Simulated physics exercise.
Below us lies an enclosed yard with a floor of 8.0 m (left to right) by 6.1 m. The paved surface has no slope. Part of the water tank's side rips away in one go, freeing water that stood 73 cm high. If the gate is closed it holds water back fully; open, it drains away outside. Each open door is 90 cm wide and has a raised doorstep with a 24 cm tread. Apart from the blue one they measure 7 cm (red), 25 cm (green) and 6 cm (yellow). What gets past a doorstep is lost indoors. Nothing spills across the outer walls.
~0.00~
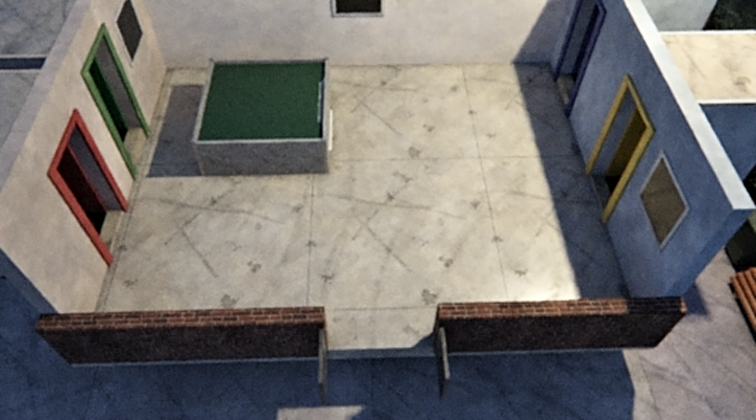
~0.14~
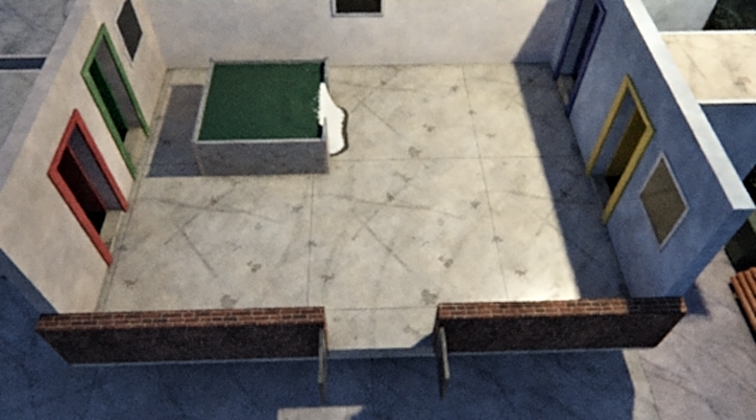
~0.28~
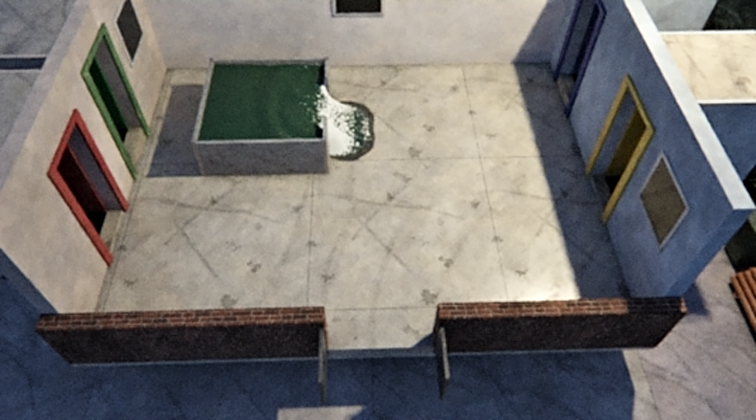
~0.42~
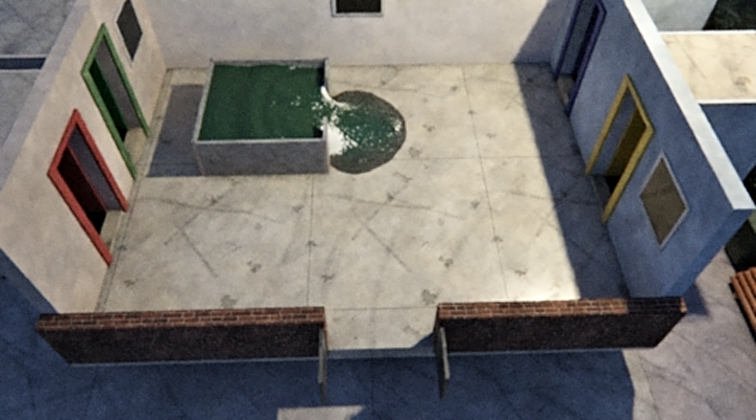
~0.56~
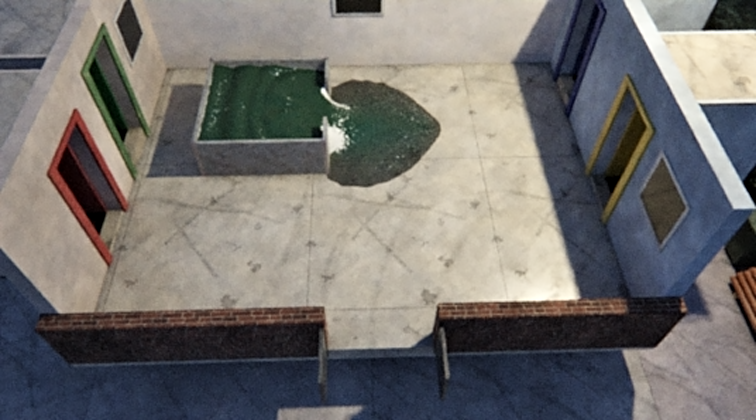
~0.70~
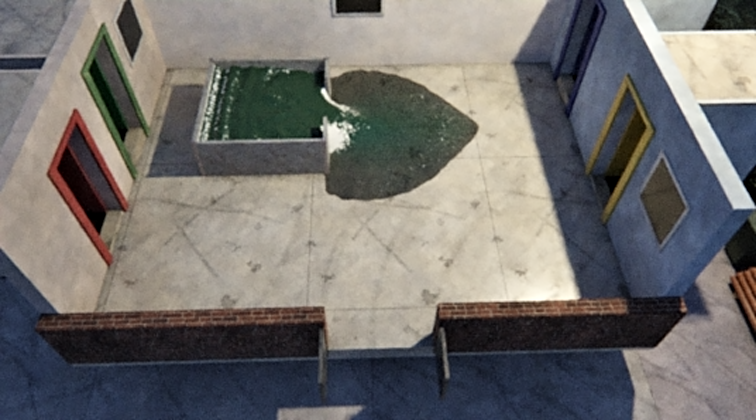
A walled yard's square tank opens on its right side and water spreads across the floor.
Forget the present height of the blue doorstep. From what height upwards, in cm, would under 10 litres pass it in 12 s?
It would have to be roughly 25 cm high.
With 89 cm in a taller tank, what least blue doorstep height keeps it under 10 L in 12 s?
Some 32 cm.
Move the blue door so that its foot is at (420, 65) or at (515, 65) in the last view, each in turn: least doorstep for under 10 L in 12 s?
Roughly 11.5 and 24 cm.
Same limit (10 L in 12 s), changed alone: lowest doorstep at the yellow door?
About 16 cm at yellow.
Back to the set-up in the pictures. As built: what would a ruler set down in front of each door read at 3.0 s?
Depths in cm: Blue 29, red 0, green 0, yellow 16.
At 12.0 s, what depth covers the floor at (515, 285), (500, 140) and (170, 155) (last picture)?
Roughly 8, 8 and 4 cm, in turn.
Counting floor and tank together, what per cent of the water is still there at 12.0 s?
Roughly 90 in a hundred.
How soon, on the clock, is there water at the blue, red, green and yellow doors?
Arrival: Blue 1.3 s, red 9.0 s, green 10.0 s, yellow 1.8 s.
After 1.4 s water covers 35 % of the floor, deepest (44 cm) near (332, 131); 2 cm at the blue door, 0 litres in over its 21 cm doorstep.
After 3.0 s water covers 50 % of the floor, deepest (32 cm) near (552, 77); 29 cm at the blue door, 11 litres in over its 21 cm doorstep.
After 12.0 s water covers 100 % of the floor, deepest (10 cm) near (87, 341); 7 cm at the blue door, 28 litres in over its 21 cm doorstep.
At the blue door as built, the water arrived by 1.4 s and peaked near 31 cm at 2.6 s.
Run again over the same 12 s with other heights there, 35 litres in over 20 cm, 6 litres over 27 cm. The limit of 10 litres is kept from about 25 cm up.
